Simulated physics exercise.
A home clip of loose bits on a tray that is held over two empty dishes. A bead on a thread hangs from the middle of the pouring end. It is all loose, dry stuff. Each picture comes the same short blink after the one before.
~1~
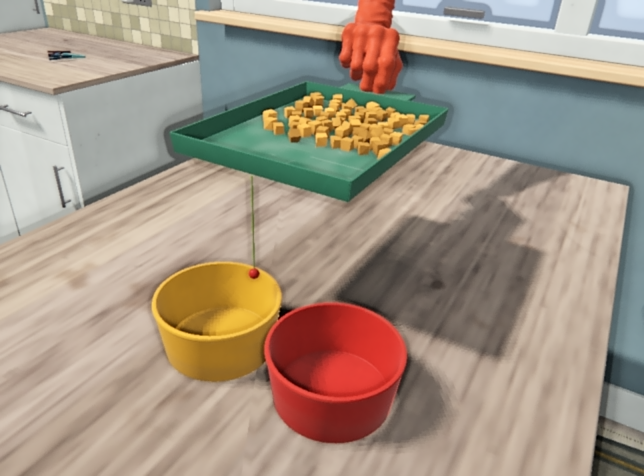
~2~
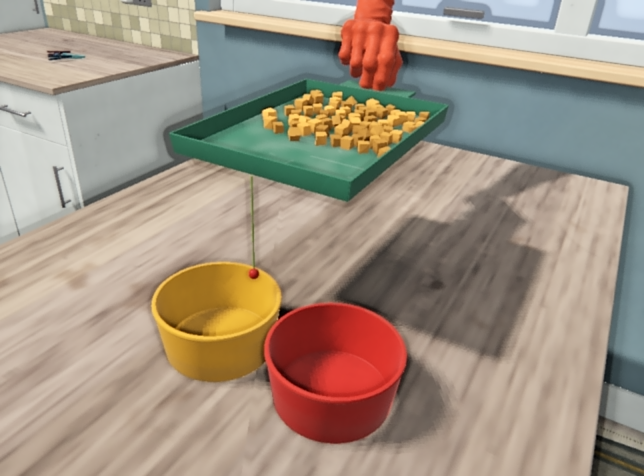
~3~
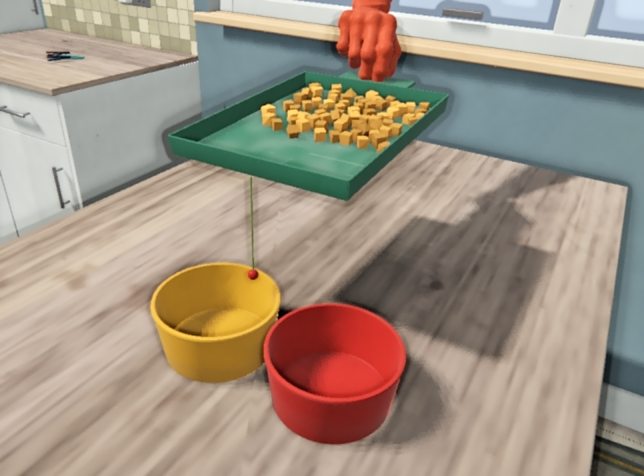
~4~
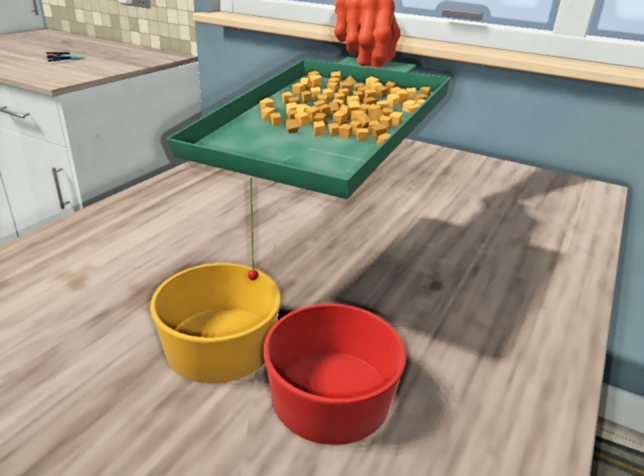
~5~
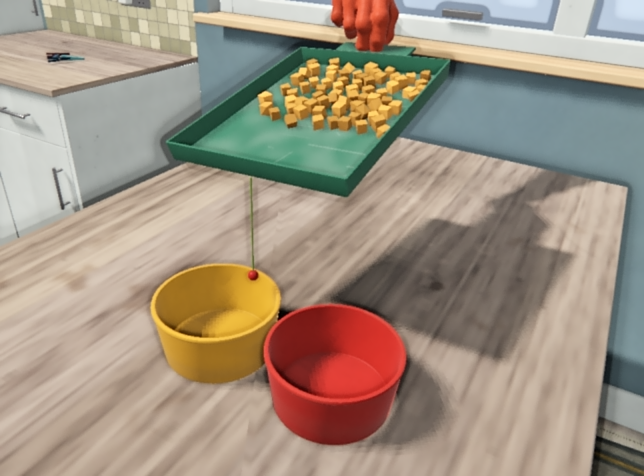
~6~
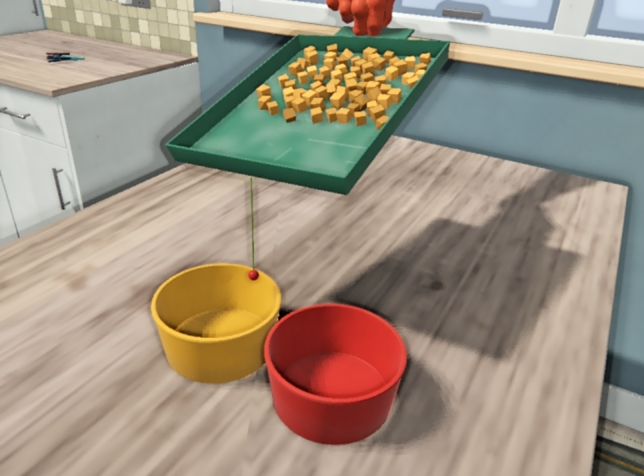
Green tray of croutons tilting gradually toward its front edge as a red hand raises the back, above yellow and red dishes.
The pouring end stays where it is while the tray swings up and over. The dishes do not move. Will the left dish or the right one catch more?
The left-hand dish gets more.
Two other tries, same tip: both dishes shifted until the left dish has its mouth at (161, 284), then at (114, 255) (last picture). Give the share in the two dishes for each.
In turn 90 and 70 in a hundred.
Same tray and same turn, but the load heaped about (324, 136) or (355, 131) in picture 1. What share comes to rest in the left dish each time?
The first gives 40 %, the second 50 %.
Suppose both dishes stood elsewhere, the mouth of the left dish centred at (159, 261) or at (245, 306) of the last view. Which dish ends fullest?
At the first place the dish on the left, at the second the left-hand dish.
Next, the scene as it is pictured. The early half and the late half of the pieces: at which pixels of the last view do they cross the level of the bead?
At about (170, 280), then at (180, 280).
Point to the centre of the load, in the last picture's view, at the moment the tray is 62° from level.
Near (228, 136).
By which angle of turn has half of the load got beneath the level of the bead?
Near 120 degrees.
Soon after the last picture, tray tipped steeply; nearly all on the tray; a stray few in the air.
A little later, tray tipped past a quarter turn; most on the tray; a stray few in the left dish; a small part outside both.
Later still, tray tipped past a quarter turn; about half in the left dish; about half outside both.
At rest, tray tipped past a quarter turn; none in the right dish; about half in the left dish; about half outside both.
